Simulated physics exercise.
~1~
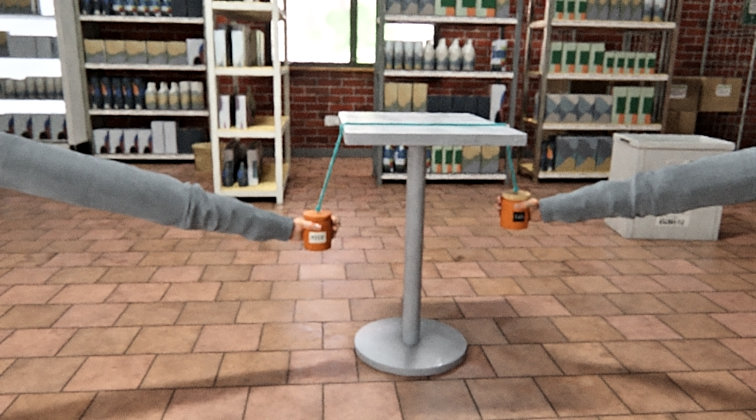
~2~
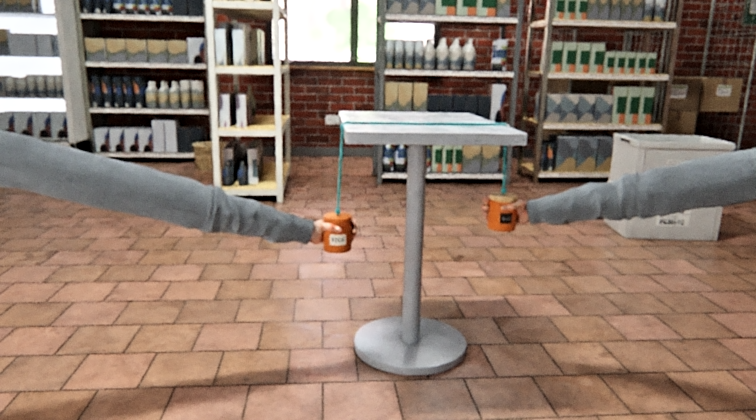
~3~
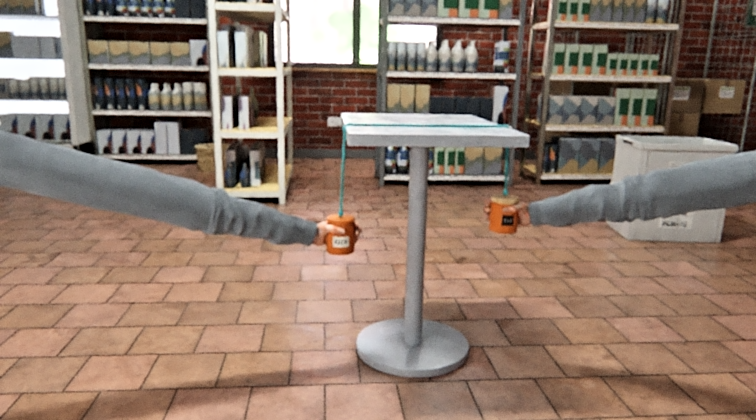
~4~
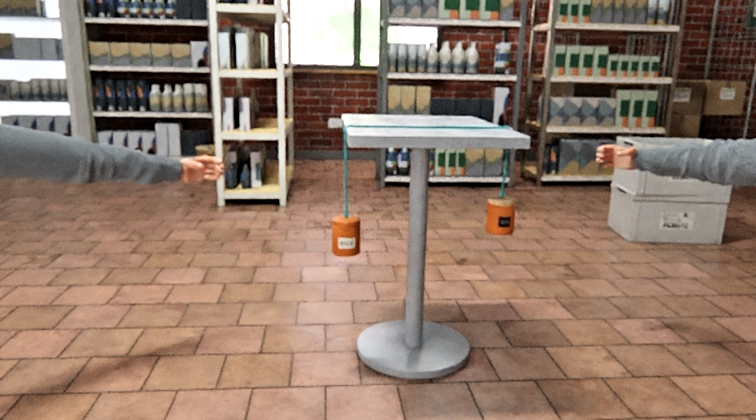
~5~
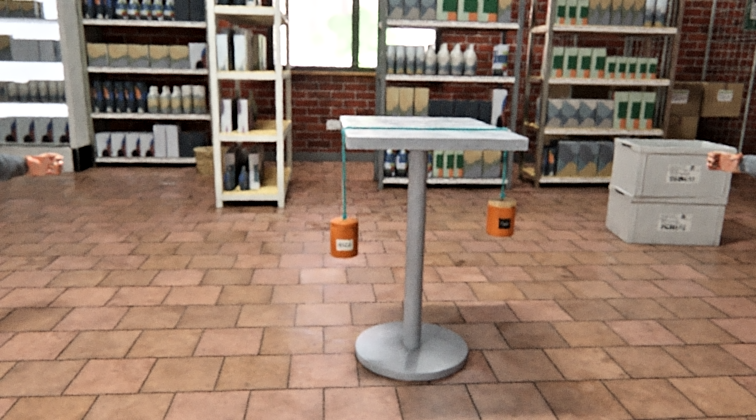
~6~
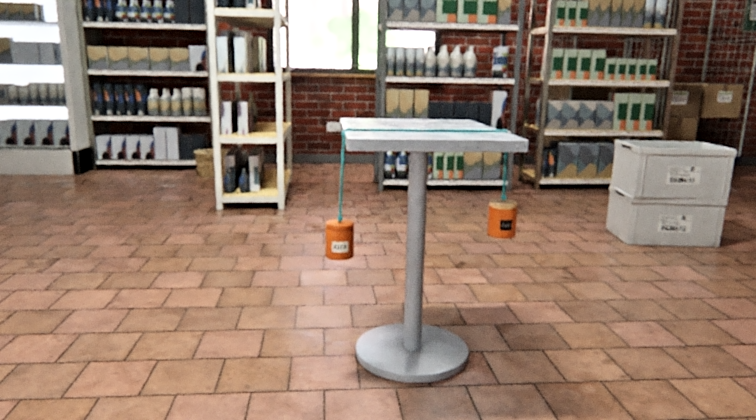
In a storeroom with brick walls, tiled floor and stocked shelves, a teal shoelace lies across a small white pedestal table, with an orange jar at each end. Two grey-sleeved arms reach in from either side, holding the jars below the tabletop. The hands bring the jars slightly inward until they hang close to the table's edges. Then the hands let go and draw back toward the sides, leaving the view altogether. Both jars stay upright, the left one a little lower than the right, and the shoelace holds them in balance, almost still.
